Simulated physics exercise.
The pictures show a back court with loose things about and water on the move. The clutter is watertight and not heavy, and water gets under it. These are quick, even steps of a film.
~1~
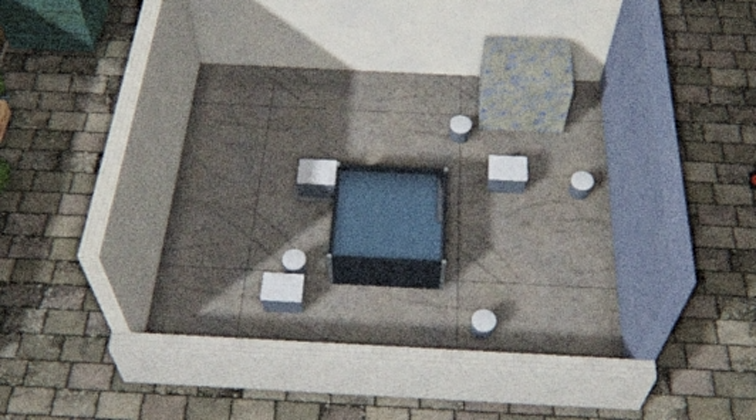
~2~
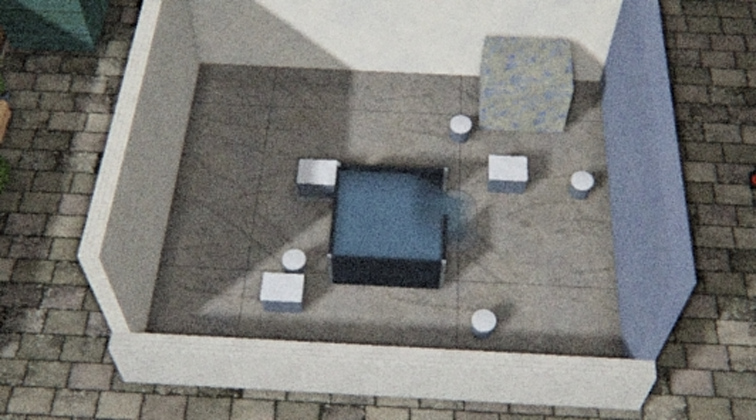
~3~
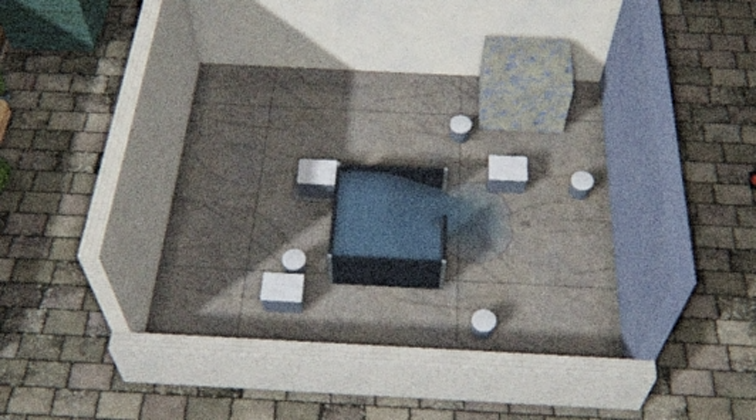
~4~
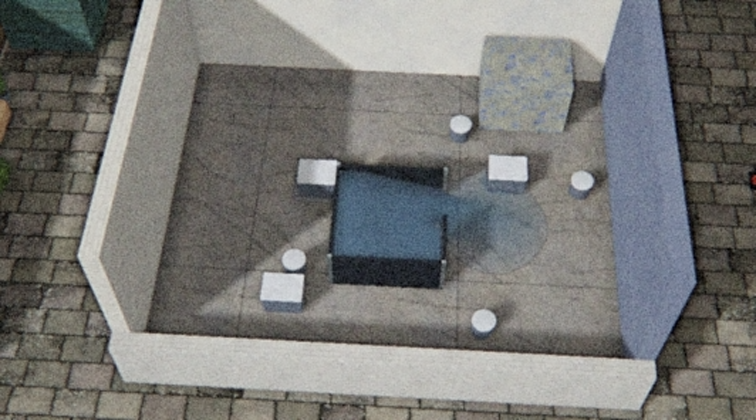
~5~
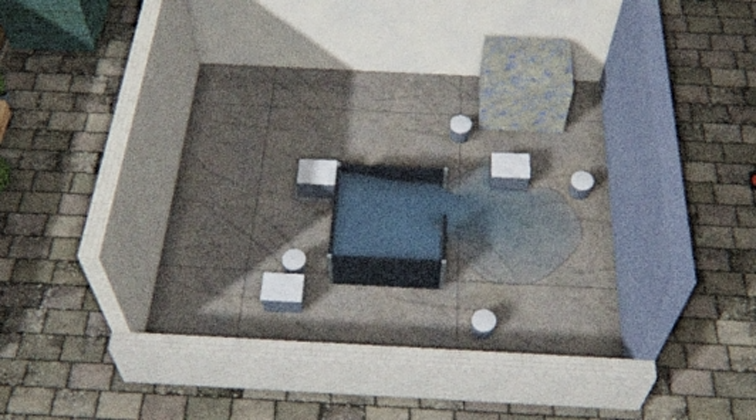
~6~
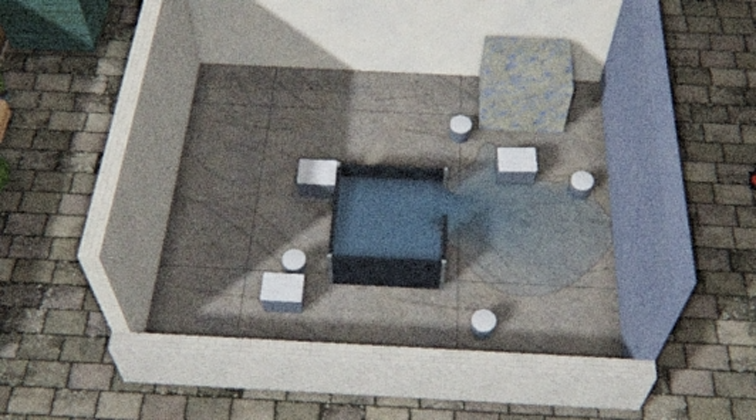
At first, a dark square tank of blue water sits amid small pale blocks and round pieces in a walled court. Water then pours from the tank's right side and spreads across the floor in a widening pool, and the white block just beyond it shifts slightly up and right.
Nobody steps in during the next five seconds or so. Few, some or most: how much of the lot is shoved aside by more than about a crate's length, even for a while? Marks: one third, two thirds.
Share: Between one and two thirds.
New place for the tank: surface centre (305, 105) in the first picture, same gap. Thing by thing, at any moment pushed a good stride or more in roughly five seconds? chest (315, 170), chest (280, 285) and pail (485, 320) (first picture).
In turn: No, less than that, less than that.
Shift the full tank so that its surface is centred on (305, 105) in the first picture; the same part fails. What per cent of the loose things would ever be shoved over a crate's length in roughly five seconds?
I make it 40 per cent.
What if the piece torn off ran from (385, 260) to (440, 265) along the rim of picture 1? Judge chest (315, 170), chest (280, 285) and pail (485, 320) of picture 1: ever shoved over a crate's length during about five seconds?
One after the other: Short of that, that far or more, shifted that much.
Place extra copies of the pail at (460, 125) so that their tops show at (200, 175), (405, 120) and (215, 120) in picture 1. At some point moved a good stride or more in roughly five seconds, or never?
In that order: No, under that, short of that.
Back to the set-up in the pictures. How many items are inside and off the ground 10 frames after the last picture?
I count 2.
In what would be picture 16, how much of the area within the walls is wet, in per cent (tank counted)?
Some 35 per cent.
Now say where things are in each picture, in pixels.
The first picture shows a chest at (508, 167) rests on the ground; a chest at (317, 171) rests on the ground; 0 of 7 have shifted.
The second picture shows a chest at (508, 167), on the bottom; a chest at (317, 171), on the bottom; 0 of 7 have shifted.
The third picture shows a chest at (508, 167), on the bottom; a chest at (317, 171) rests on the ground; 0 of 7 have shifted.
The fourth picture shows a chest at (508, 167) rests on the ground; a chest at (317, 171), on the bottom; 0 of 7 have shifted.
The fifth picture shows a chest at (511, 164), on the bottom, close to its start; a chest at (317, 171) rests on the ground; 1 of 7 have shifted.
The sixth picture shows a chest at (517, 159) rests on the ground, close to its start; a chest at (317, 171) rests on the ground; 1 of 7 have shifted.
A moment on, 1 of 7 are well off their spots; 0 afloat.
Next, 2 of 7 are well off their spots; 2 afloat.
Later, 2 of 7 are well off their spots; 2 afloat.
In the end, 3 of 7 are well off their spots, and 3 have been at some point; 2 afloat.
